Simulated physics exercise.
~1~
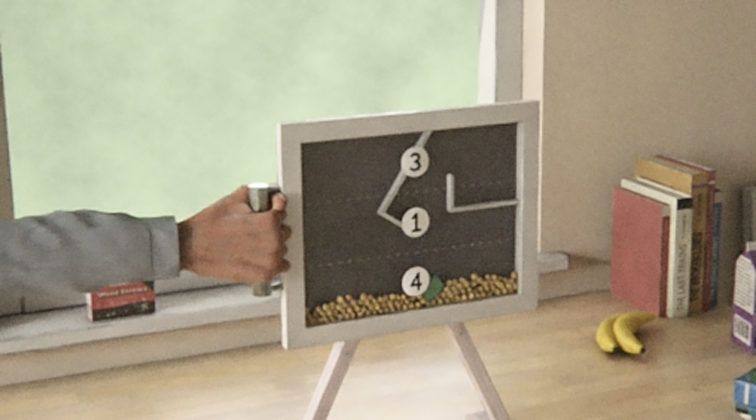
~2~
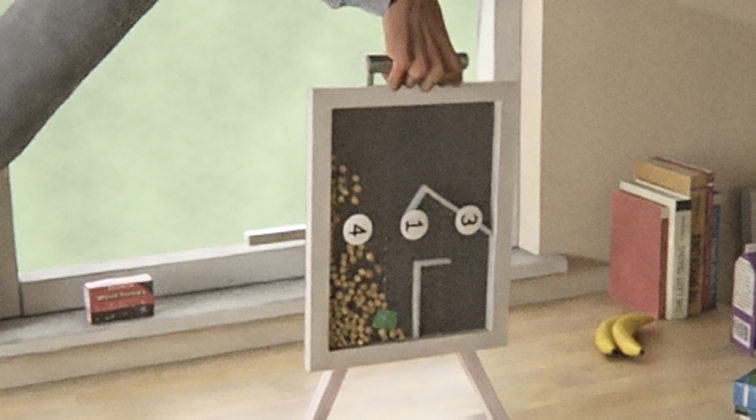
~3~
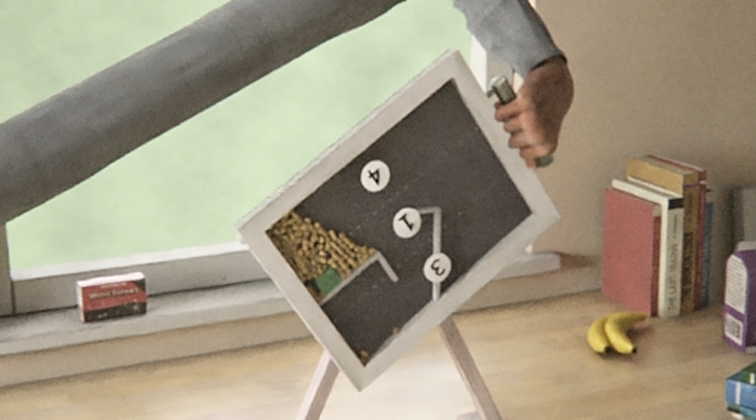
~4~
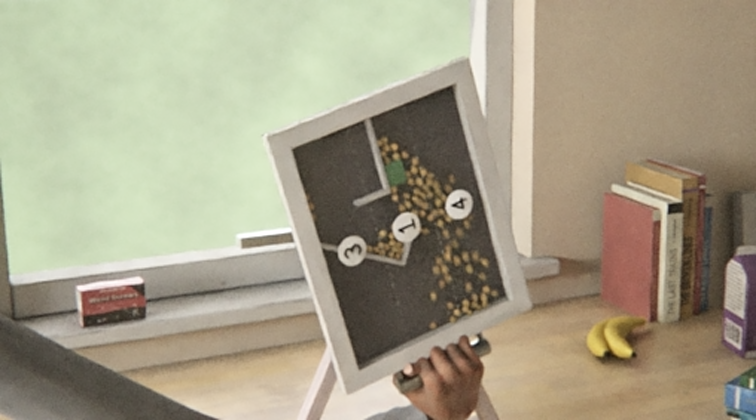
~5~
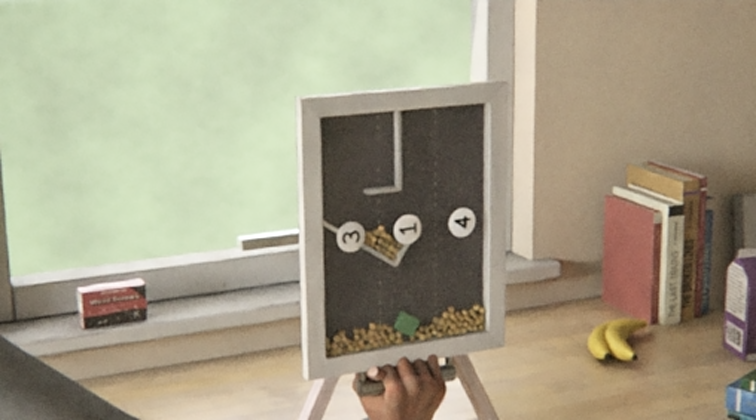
To begin with, a hand grips the handle on the left of a framed, clear-faced box on a stand, with chickpeas and a green block lying along the bottom. The hand turns the box clockwise, bringing the handle to the top as the chickpeas slide into the lower left. It keeps turning until the box is steeply tilted, the chickpeas and block heaped against an inner bar on the left. As the handle swings around underneath, the chickpeas spill down to the right. Finally, the box stands upright, most chickpeas and the block along the bottom, a small clump caught in a bent bar.
